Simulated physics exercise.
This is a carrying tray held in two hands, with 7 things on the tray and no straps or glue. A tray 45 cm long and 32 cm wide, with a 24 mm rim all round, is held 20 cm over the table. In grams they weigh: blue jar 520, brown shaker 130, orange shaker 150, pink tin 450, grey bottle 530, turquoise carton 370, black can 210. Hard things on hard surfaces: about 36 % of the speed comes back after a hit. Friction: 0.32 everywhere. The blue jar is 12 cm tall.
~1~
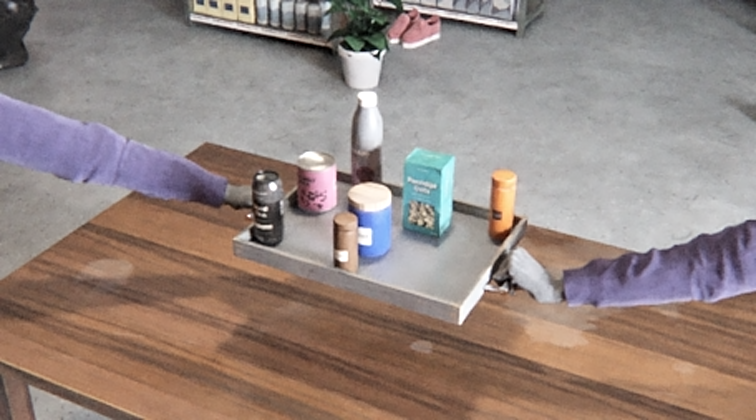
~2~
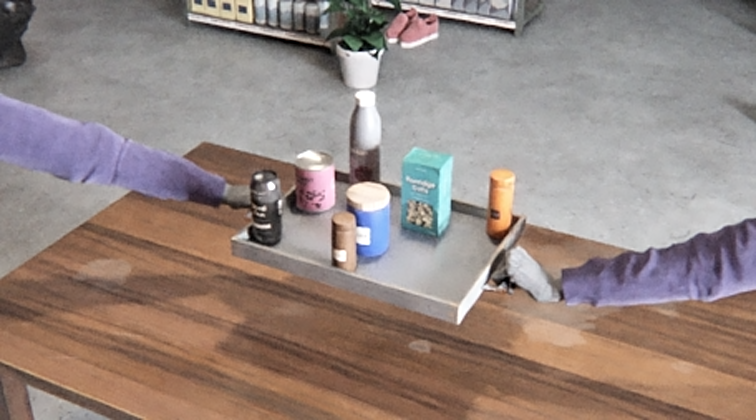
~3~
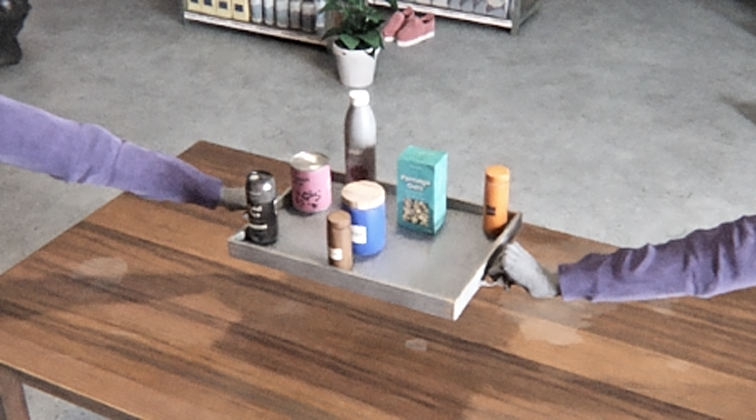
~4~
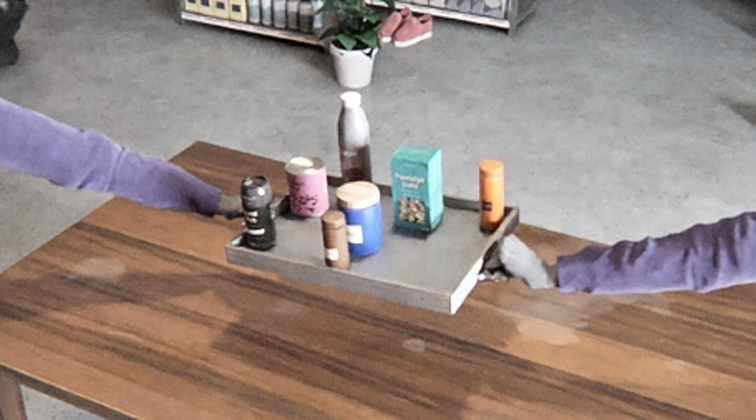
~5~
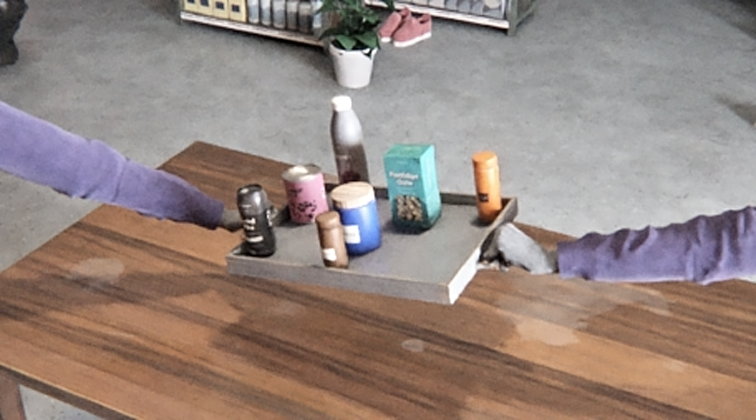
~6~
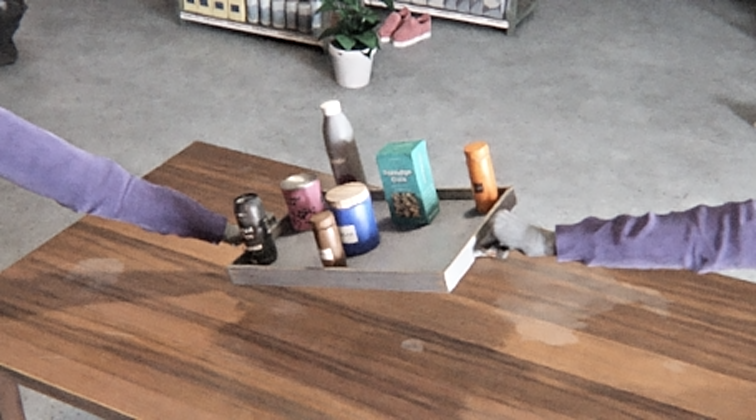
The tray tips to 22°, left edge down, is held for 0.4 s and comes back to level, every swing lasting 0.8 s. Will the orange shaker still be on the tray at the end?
The orange shaker remains on the tray.
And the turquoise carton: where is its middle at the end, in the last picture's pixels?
Near (337, 163).
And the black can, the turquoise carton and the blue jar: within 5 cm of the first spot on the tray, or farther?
The black can stays put; the turquoise carton ends elsewhere; the blue jar ends elsewhere.
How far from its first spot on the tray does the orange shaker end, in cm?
About 27 cm.
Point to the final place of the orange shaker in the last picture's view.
Around (373, 170).
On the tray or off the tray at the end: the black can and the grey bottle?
The black can is still on the tray; the grey bottle finishes off the tray.
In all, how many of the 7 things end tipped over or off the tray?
In all, 1.
Then, 0.40 s later than the last frame, tilt 22°, left edge down; orange shaker 5 cm from its spot near (455, 171); grey bottle rocked 49° off its seat; turquoise carton 5 cm from its spot.
Then, 0.70 s later than the last frame, tilt 22°, left edge down; grey bottle now off the tray; orange shaker 16 cm from its spot near (403, 178); turquoise carton 17 cm from its spot.
Then, 1.00 s later than the last frame, tilt 16°, left edge down; orange shaker 27 cm from its spot near (366, 177); brown shaker rocked 5° off its seat; turquoise carton 20 cm from its spot.
When it is over, off the tray, grey bottle; not toppled but over 5 cm from the start, blue jar, brown shaker, orange shaker and turquoise carton; the other 2 within 5 cm of the start. End places, in pixels of the last picture, orange shaker near (373, 170).
